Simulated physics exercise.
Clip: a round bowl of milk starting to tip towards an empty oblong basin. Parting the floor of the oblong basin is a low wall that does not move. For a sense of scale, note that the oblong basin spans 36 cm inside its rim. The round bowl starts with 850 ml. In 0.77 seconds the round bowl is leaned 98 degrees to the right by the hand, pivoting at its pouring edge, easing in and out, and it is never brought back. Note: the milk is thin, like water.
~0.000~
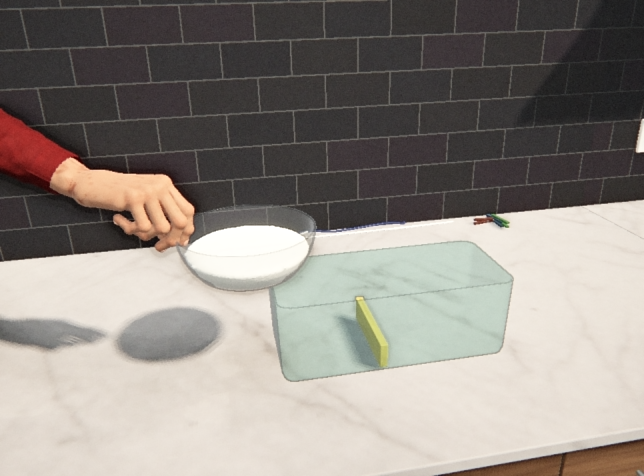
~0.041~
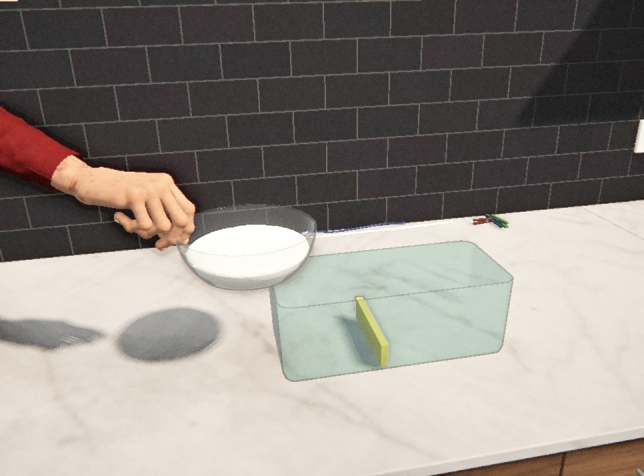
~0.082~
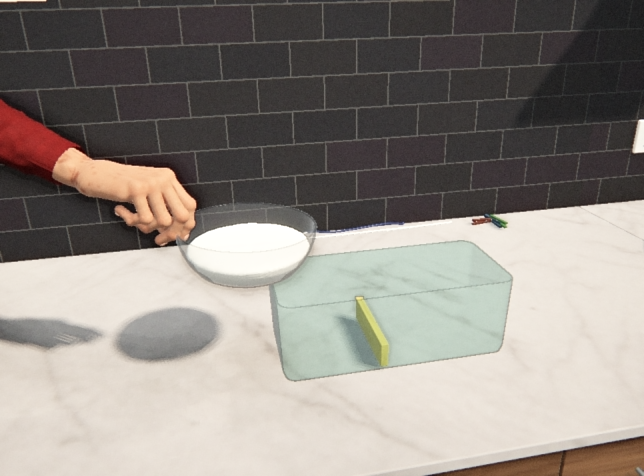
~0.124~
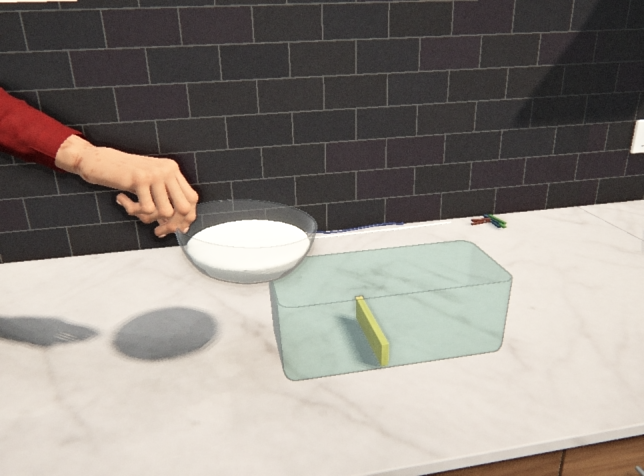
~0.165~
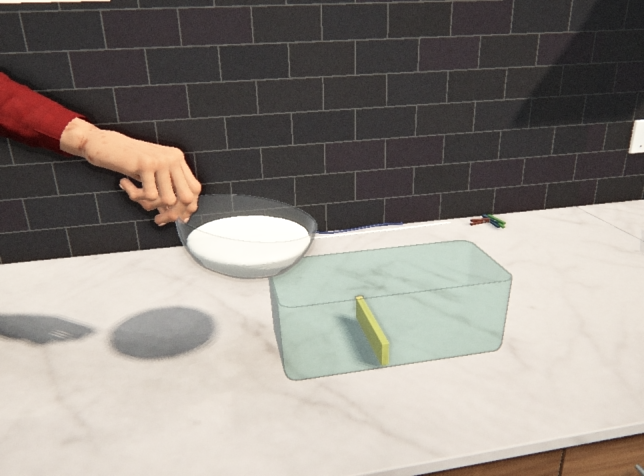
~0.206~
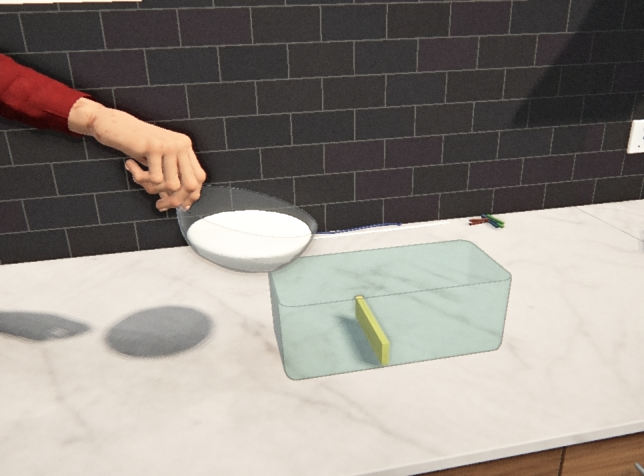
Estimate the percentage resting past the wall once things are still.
I would say roughly 77 percent.
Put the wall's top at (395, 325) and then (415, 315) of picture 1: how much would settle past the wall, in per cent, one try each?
Respectively 40 and 10 %.
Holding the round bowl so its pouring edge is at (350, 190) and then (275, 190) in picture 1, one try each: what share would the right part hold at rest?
I'd expect close to 80 per cent and then close to 45 per cent.
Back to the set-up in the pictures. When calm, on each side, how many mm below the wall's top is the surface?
Looks like roughly 32 mm on the left and roughly 18 mm on the right.
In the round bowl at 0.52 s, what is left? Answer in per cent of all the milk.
Roughly 48 per cent.
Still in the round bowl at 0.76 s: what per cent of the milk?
1 %.
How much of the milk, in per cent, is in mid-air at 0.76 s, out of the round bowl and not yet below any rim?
Something like 12 per cent is in the air then.
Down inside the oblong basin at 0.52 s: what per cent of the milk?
Roughly 5 per cent.
Then, 0.52 s in, the tilt is 75° and 49 per cent is still to pour, 5 is left of the wall and 0 right of it.
Then, 0.76 s in, the tilt is 98° and 1 per cent is still to pour, 9 is left of the wall and 79 right of it.
Then, 1.00 s in, the tilt is 98° and 0 per cent is still to pour, 20 is left of the wall and 77 right of it.
Then, 1.27 s in, the tilt is 98° and 0 per cent is still to pour, 21 is left of the wall and 77 right of it.
Finally, 21 per cent lies left of the wall, 77 right of it and 2 outside.
